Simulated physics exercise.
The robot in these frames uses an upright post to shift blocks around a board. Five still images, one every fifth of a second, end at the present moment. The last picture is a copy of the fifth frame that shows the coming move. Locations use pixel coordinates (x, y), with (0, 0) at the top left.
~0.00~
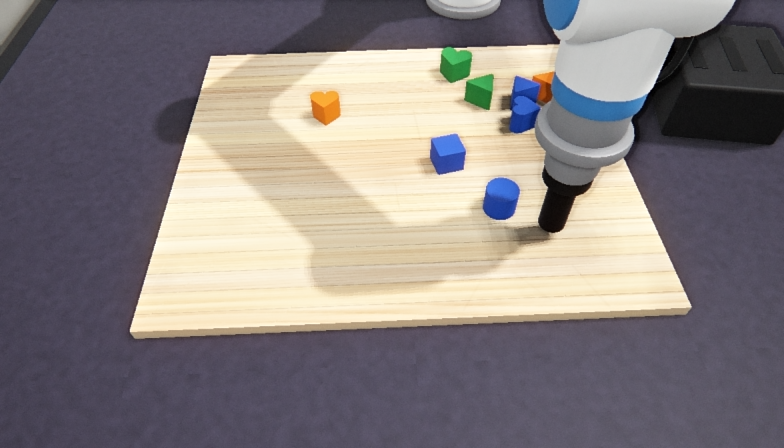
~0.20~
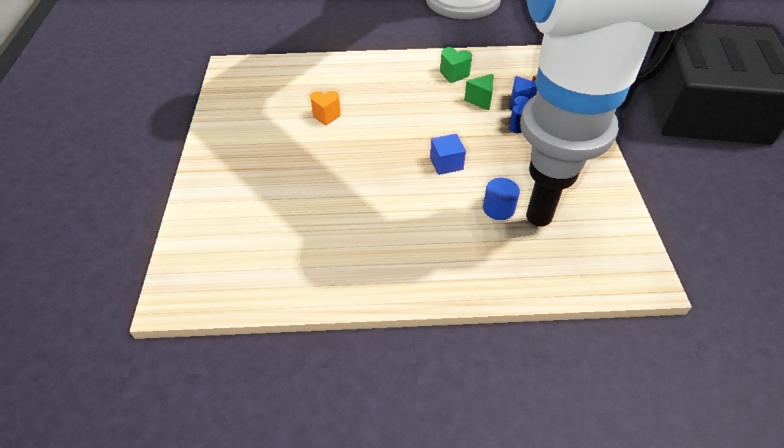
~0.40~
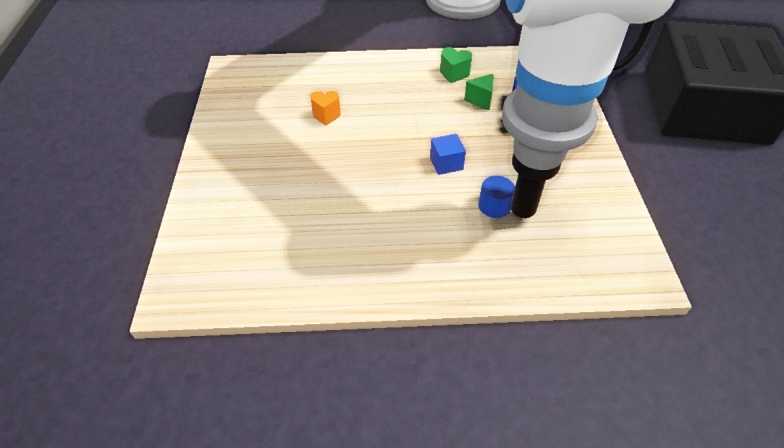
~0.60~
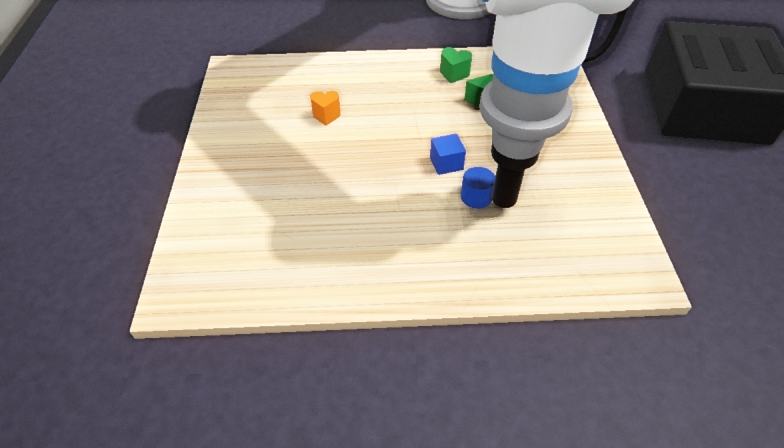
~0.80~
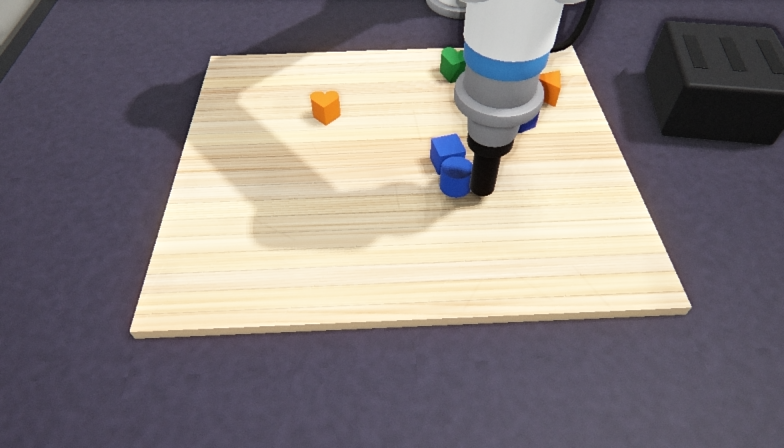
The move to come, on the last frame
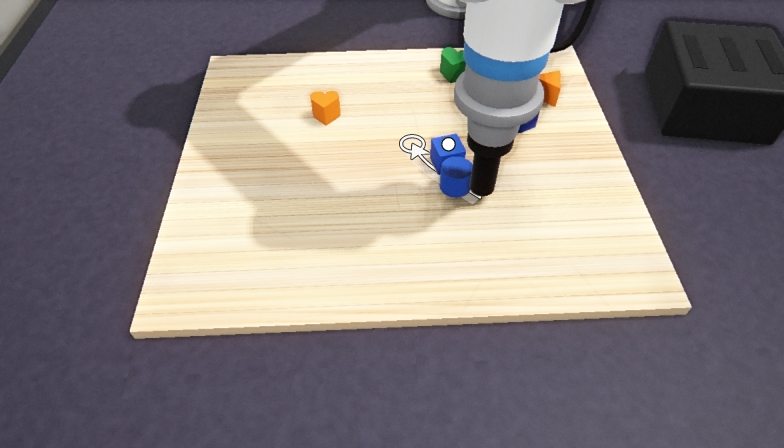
Robot arm with a black post pushing a blue round block left and slightly up the wooden board to a blue cube.
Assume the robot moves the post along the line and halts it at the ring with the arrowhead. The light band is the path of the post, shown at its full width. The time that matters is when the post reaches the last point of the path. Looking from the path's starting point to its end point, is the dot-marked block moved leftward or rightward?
It goes toward the right-hand side.
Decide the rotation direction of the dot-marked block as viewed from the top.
Rotates clockwise.
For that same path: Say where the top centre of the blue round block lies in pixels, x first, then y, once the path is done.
Roughly at (398, 147).
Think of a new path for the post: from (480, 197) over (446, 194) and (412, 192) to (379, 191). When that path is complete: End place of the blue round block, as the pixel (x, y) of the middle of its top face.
That would be at about pixel (416, 153).
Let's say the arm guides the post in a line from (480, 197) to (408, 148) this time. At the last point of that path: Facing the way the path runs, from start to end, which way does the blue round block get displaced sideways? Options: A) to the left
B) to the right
That would be A.
The drawn path runs from (480, 197) by way of (453, 180) and (428, 164) to (412, 144); the dot is on the blue square block.
The first path, step by step. One third of the way, post (453, 171); blue square block (442, 138), turned 40° clockwise; blue round block (426, 155).
Two thirds of the way, post (428, 154); blue square block (440, 129), turned 45° clockwise; blue round block (401, 148).
At the end, post (413, 135); blue square block (440, 123), turned 75° clockwise; blue round block (398, 147).
